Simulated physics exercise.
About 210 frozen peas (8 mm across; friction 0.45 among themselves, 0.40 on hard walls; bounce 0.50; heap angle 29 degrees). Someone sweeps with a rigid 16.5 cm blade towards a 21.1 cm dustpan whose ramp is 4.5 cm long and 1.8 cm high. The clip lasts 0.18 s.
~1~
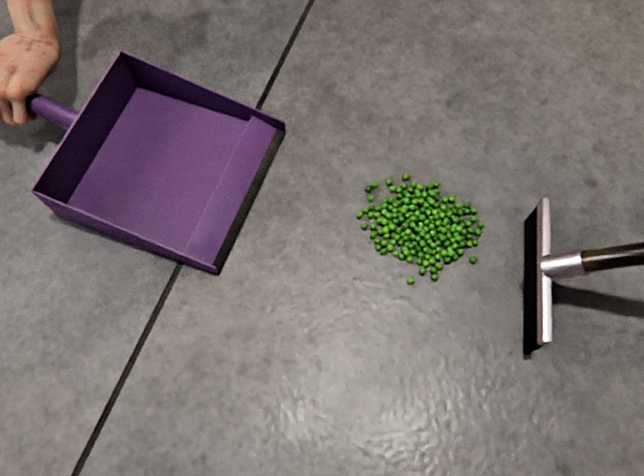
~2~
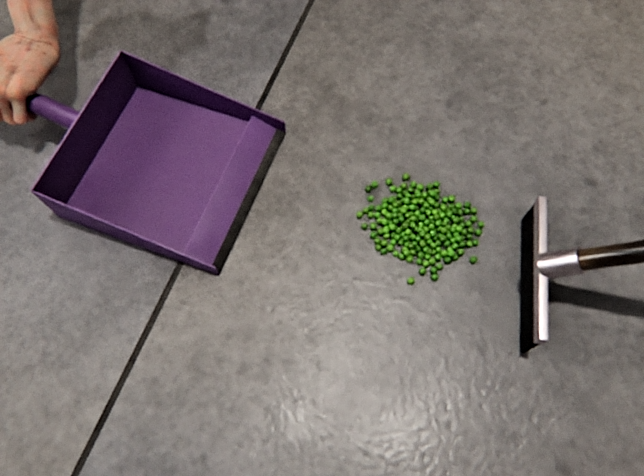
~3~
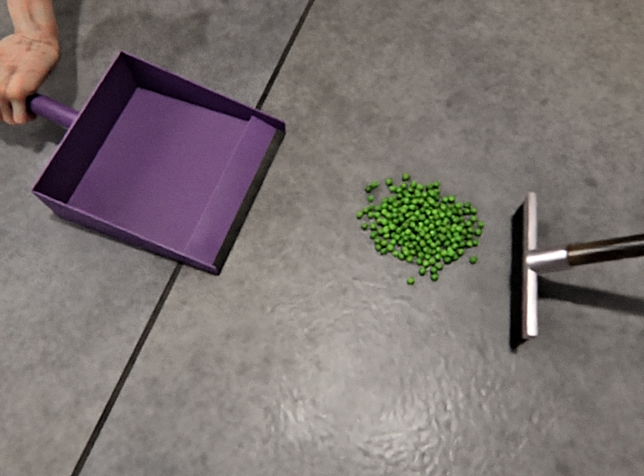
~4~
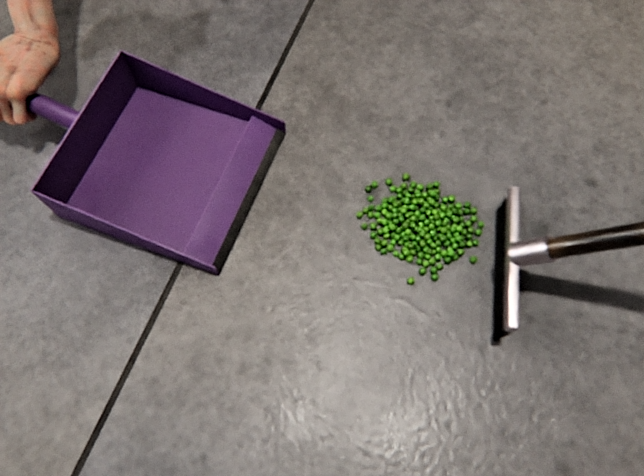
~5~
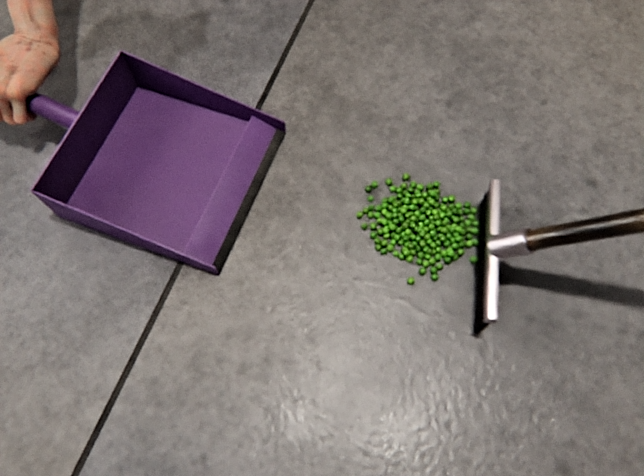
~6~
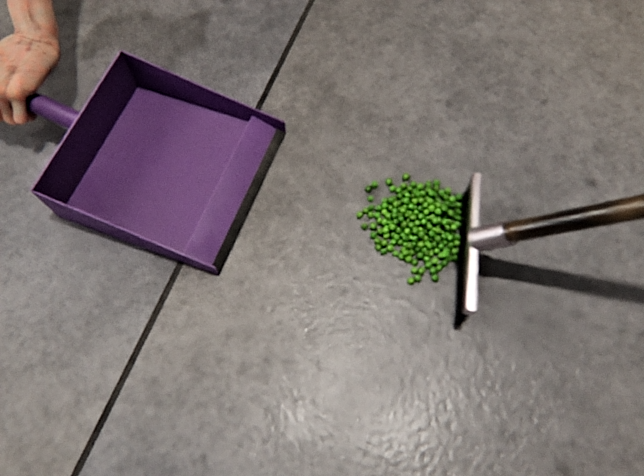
A squeegee-like blade on a dark handle slides left across a grey tiled floor, reaching a pile of small green peas and pressing its right edge inward, while a hand at the left holds a purple dustpan still.
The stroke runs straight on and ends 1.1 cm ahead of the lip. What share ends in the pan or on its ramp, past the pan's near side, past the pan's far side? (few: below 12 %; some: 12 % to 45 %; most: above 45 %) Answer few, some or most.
Pan some, near side few, far side some.
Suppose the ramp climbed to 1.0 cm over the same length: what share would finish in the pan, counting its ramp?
Then about 35 per cent.
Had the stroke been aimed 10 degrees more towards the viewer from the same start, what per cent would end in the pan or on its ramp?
Then about 25 per cent.
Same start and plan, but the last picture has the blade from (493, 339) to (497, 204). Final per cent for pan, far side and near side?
Pan 15, far 0, near 10.
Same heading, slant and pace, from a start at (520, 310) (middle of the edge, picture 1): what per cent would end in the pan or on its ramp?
Some 20 per cent.
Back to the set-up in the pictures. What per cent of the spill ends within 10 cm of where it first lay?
About 0 per cent.
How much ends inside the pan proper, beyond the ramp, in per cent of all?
Some 0 per cent.
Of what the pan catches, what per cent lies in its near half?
Some 30 per cent.
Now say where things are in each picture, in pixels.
Blade from (543, 341) to (543, 205), moved 0.0 cm, 0 of the pieces shifted so far; middle of the pieces at (421, 225); pan at (162, 168), in the first frame.
Blade from (540, 339) to (539, 204), moved 0.4 cm, 0 of the pieces shifted so far; middle of the pieces at (421, 225), in the second frame.
Blade from (529, 335) to (529, 200), moved 1.6 cm, 0 of the pieces shifted so far; middle of the pieces at (421, 225), in the third frame.
Blade from (510, 327) to (512, 194), moved 3.6 cm, 0 of the pieces shifted so far; middle of the pieces at (421, 225), in the fourth frame.
Blade from (489, 318) to (494, 187), moved 5.8 cm, 2 of the pieces shifted so far; middle of the pieces at (421, 225), in the fifth frame.
Blade from (469, 310) to (475, 180), moved 8.1 cm, 78 of the pieces shifted so far; middle of the pieces at (418, 223); pan at (162, 168), in the sixth frame.
Then, 0.18 s after the last picture, middle of the blade 15 cm from the lip; 0 % over the lip, far side 10 %, near side 0 %.
Then, 0.31 s after the last picture, middle of the blade 6 cm from the lip; 0 % over the lip, far side 15 %, near side 0 %.
Then, 0.56 s after the last picture, middle of the blade 3 cm from the lip; 30 % over the lip, far side 15 %, near side 5 %.
In the end, pan 25 %, near side 5 %, far side 15 %, in front of the lip or behind the blade 50 %.
